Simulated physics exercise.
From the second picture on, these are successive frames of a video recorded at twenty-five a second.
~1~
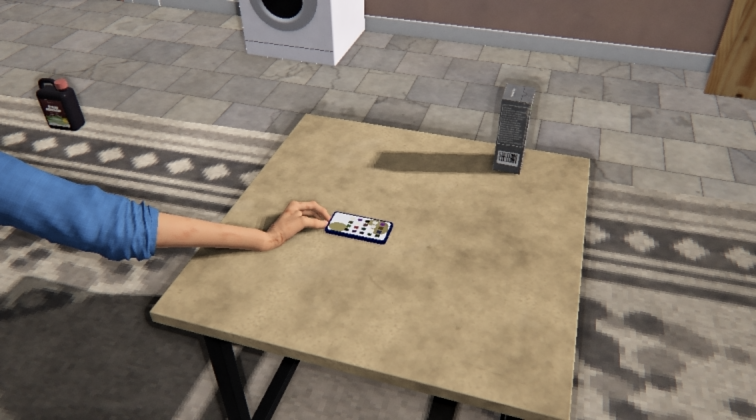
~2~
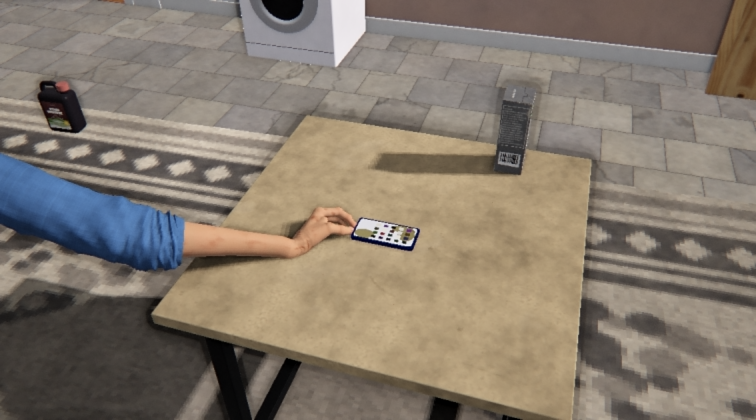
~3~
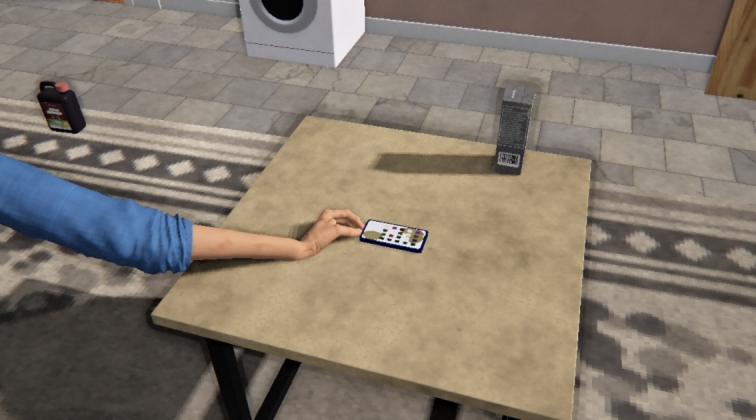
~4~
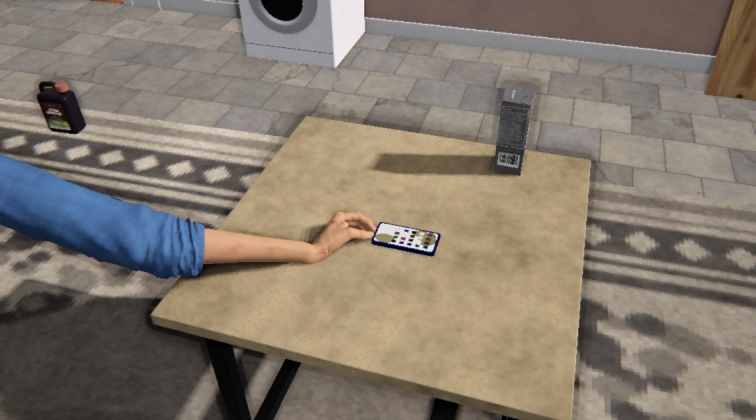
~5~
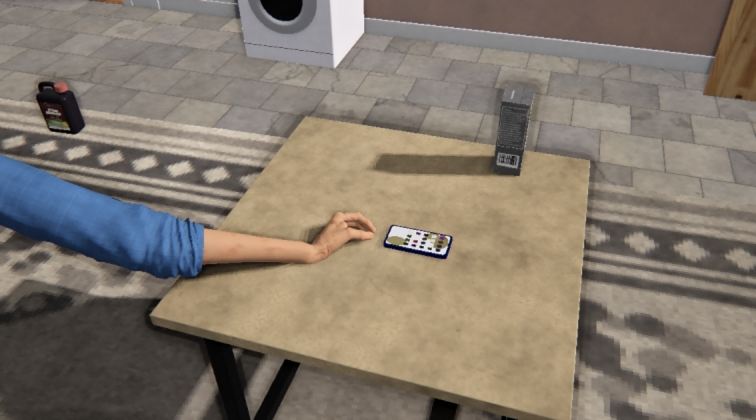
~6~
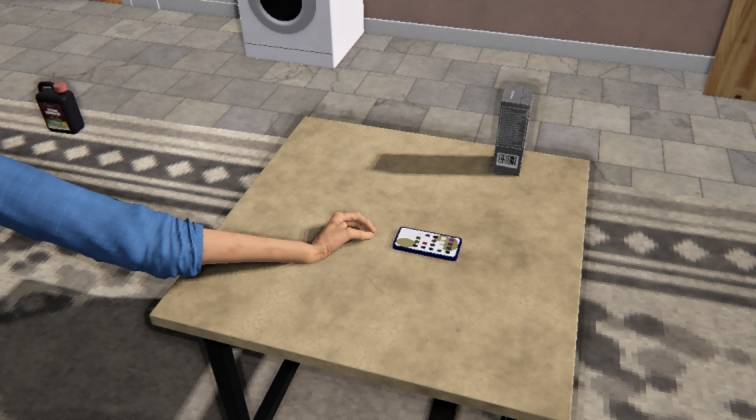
A hand pushes a blue phone rightward across a table, and it slides slightly beyond the fingers.
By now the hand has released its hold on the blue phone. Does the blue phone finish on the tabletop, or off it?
The blue phone finishes on the tabletop.
Then, 0.10 s after the last picture, blue phone slid a little near (439, 246).
Then, 0.30 s after the last picture, blue phone resting near (440, 245).
At rest, moved from the start, blue phone. Seen from the same camera at the end, blue phone near (440, 246).
